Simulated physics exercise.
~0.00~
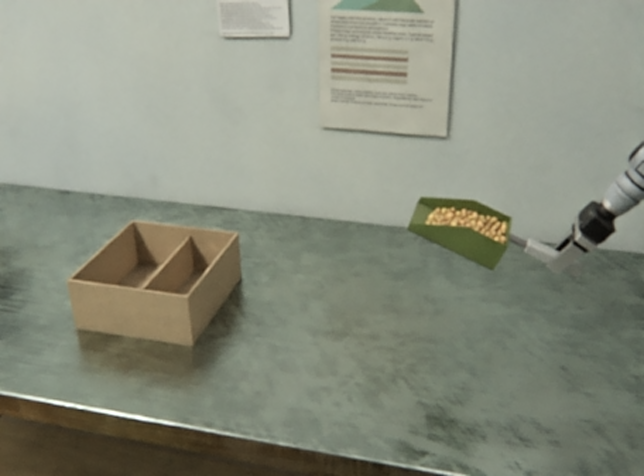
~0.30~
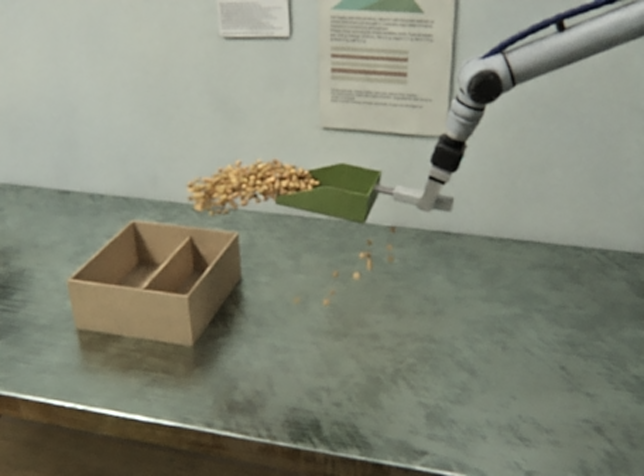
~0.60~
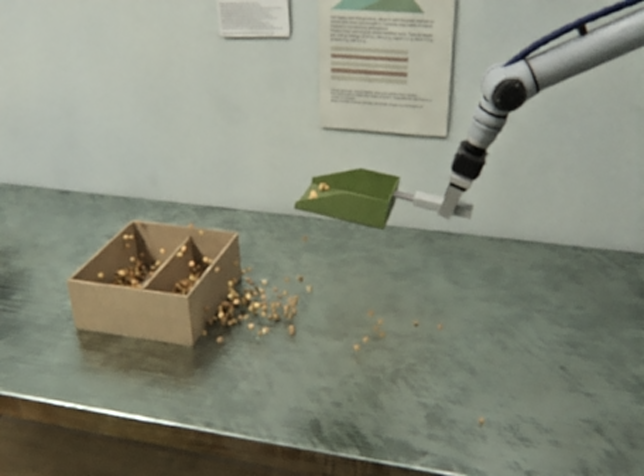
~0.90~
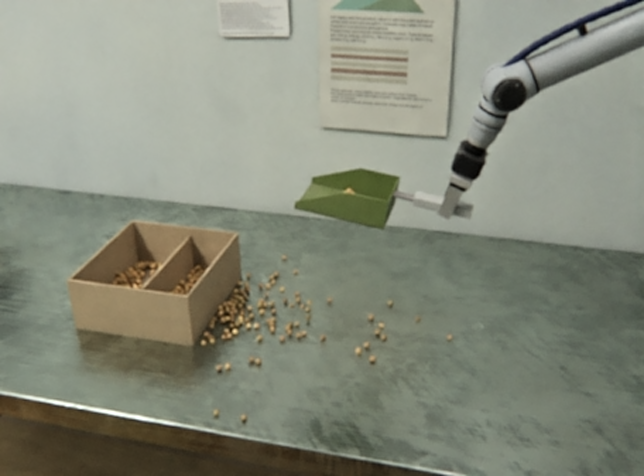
On a mottled green-grey tabletop, a robot arm flings chickpeas leftward from a green scoop, filling both bin compartments and scattering others alongside.
